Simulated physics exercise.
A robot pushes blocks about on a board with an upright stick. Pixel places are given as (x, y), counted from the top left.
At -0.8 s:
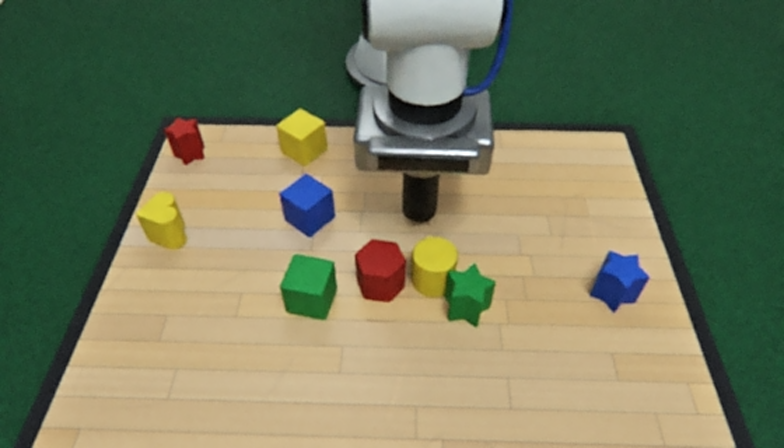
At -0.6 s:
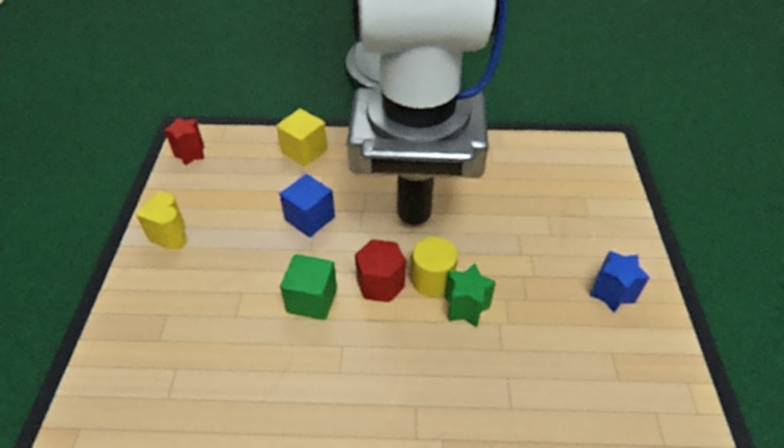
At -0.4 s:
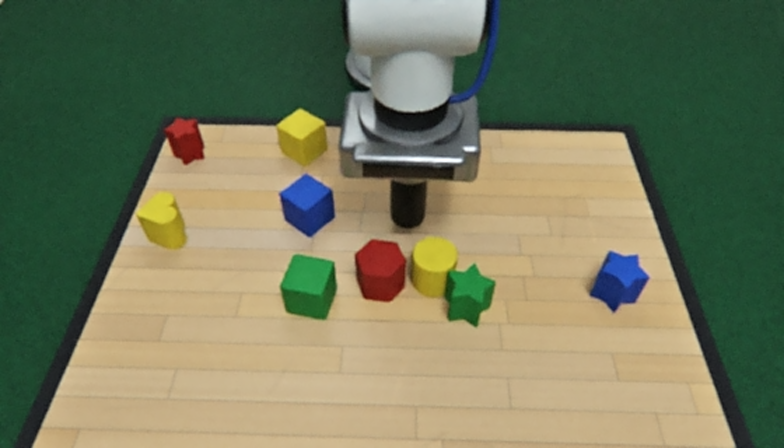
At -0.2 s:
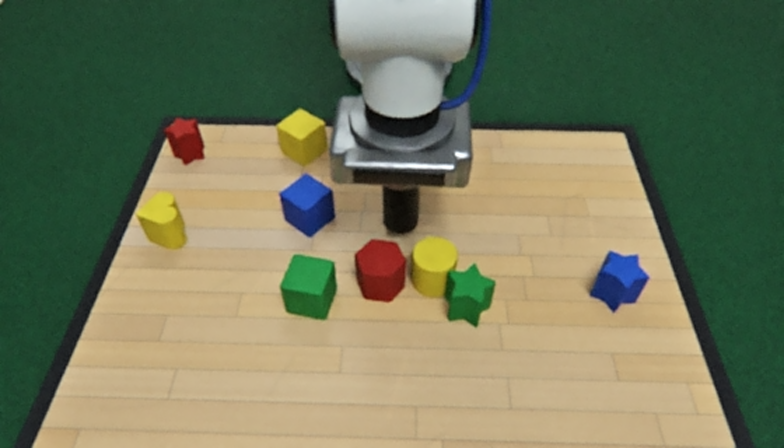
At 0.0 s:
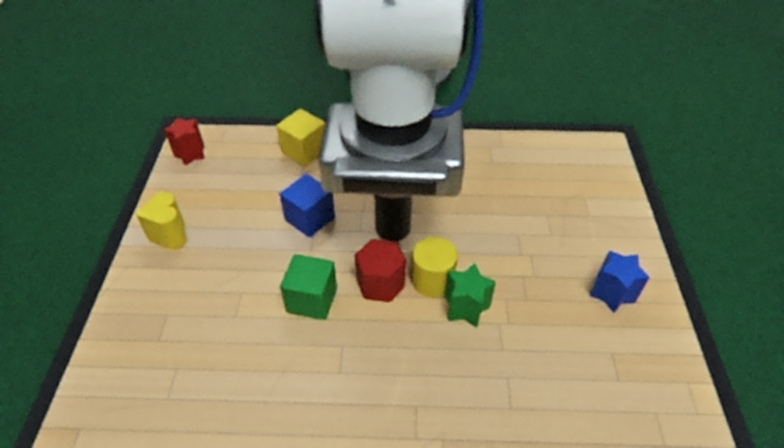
On a wooden board with a dark border, a robot arm holding an upright black stick moves slightly left and toward the viewer, nearing a red hexagon, while the scattered red, yellow, blue and green blocks stay still.
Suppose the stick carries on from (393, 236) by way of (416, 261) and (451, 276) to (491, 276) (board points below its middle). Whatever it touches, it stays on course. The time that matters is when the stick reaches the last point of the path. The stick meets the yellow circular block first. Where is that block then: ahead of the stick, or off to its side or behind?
I'm fairly sure the yellow circular block slides away from the front of the stick at some point.
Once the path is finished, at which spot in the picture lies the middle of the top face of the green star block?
Put as a pixel place, it's (500, 318).
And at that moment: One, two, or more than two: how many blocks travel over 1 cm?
By the end of the path, two blocks have moved more than about a centimetre.
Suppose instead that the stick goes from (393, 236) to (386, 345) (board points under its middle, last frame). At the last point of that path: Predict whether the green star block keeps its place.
It will be resting on its spot.
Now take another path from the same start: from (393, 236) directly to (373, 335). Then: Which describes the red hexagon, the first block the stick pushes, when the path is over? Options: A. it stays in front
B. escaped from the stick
A - it stays in front.
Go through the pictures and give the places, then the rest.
In the first frame, tip of the stick at (419, 209), middles of tops, red hexagon at (380, 257), yellow circular block at (435, 253), green star block at (471, 282).
In the second frame, stick at (414, 212), nothing pushed.
In the third frame, stick at (408, 216), nothing pushed.
In the fourth frame, stick at (401, 221), nothing pushed.
In the fifth frame, stick at (393, 228), red hexagon at (380, 257), yellow circular block at (435, 253), green star block at (471, 282).
The first path, step by step. One third of the way, stick at (416, 253); yellow circular block at (442, 262); green star block at (477, 287), turned 15° anticlockwise.
Two thirds of the way, stick at (452, 268); yellow circular block at (470, 283); green star block at (497, 313), turned 15° anticlockwise.
At the end, stick at (493, 268); red hexagon unmoved; yellow circular block at (476, 286); green star block at (500, 318).
